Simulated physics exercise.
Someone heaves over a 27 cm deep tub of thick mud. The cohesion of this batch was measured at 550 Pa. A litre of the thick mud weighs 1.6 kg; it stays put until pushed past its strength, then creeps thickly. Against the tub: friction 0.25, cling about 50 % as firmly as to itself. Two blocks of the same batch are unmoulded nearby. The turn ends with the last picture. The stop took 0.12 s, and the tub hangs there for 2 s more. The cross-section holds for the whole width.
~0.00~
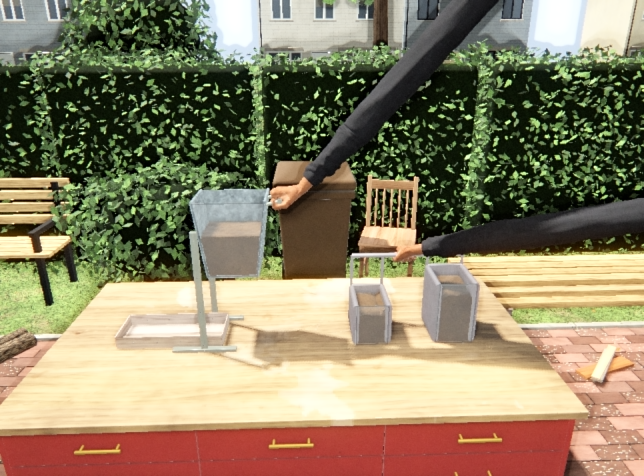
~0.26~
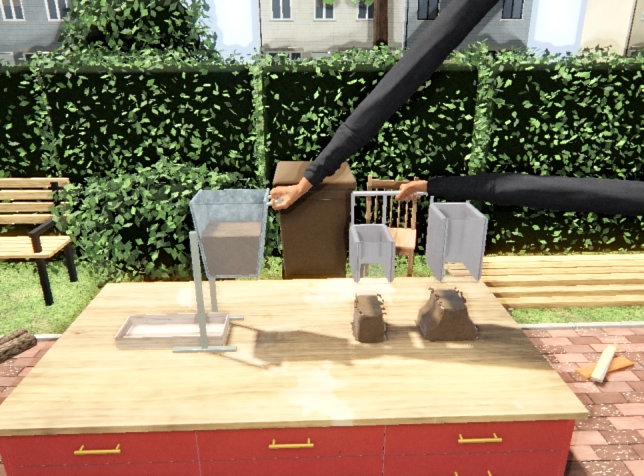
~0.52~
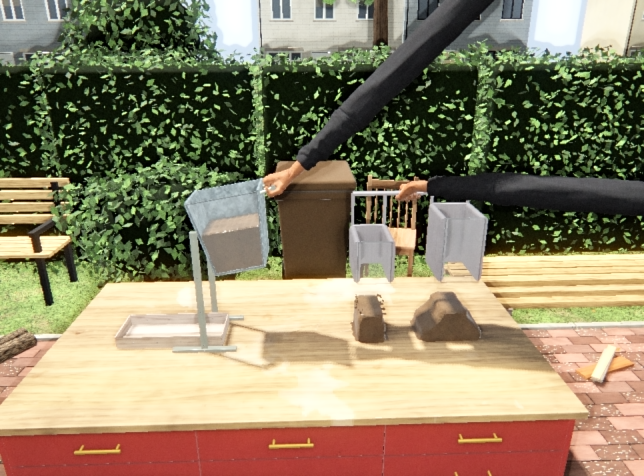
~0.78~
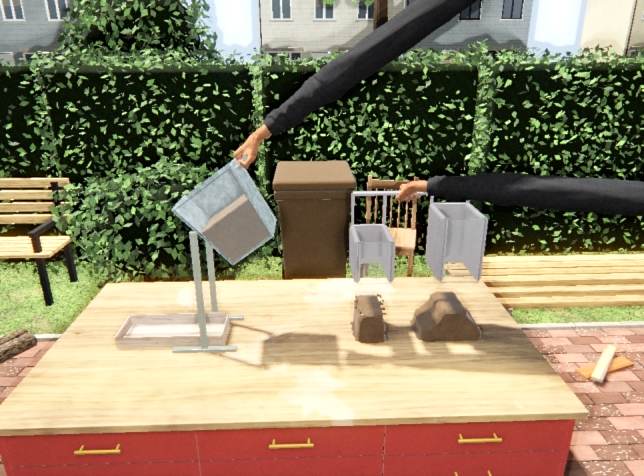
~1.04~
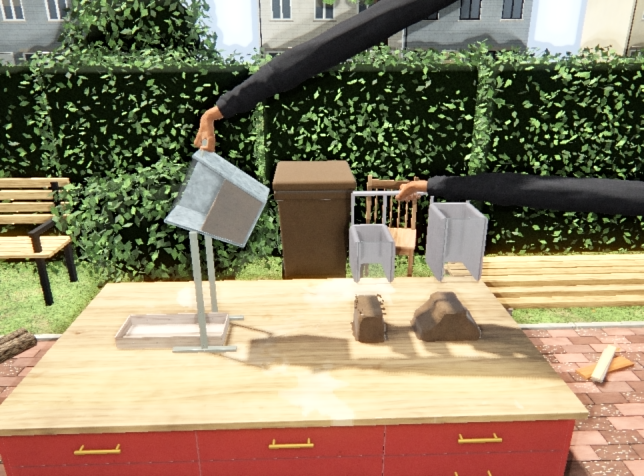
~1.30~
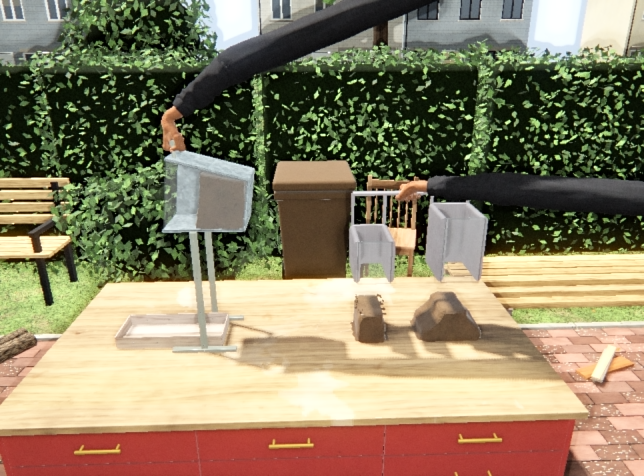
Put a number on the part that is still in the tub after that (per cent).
About 100 %.
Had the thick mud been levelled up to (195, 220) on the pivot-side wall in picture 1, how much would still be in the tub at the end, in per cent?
It would be near 75 %.
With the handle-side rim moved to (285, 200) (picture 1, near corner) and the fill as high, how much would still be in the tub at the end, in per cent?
Then about 70 %.
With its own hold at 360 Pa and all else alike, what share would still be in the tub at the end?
It would be near 85 %.
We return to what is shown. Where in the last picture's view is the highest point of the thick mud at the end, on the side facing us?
Around (225, 191).
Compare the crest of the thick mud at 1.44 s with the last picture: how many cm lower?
About 3 cm.
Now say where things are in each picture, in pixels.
In the first picture, handle-side rim at (263, 202), tilt 0 degrees; crest of the thick mud at (252, 236); block heights 13 cm, 21 cm (left to right).
In the second picture, handle-side rim at (263, 202), tilt 0 degrees; crest of the thick mud at (252, 236); block heights 13 cm, 15 cm (left to right).
In the third picture, handle-side rim at (256, 191), tilt 10 degrees; crest of the thick mud at (255, 226); block heights 13 cm, 13 cm (left to right).
In the fourth picture, handle-side rim at (229, 168), tilt 36 degrees; crest of the thick mud at (246, 201); block heights 13 cm, 13 cm (left to right).
In the fifth picture, handle-side rim at (193, 158), tilt 62 degrees; crest of the thick mud at (225, 181); block heights 13 cm, 13 cm (left to right).
In the sixth picture, handle-side rim at (165, 161), tilt 82 degrees; crest of the thick mud at (201, 176); block heights 13 cm, 13 cm (left to right).
After 1.44 s, the tub is at 82 degrees and holds 100 %.
After 1.61 s, the tub is at 82 degrees and holds 100 %.
After 1.78 s, the tub is at 82 degrees and holds 100 %.
After 1.95 s, the tub is at 82 degrees and holds 100 %.
After 3.30 s, the tub is at 82 degrees and holds 100 %.
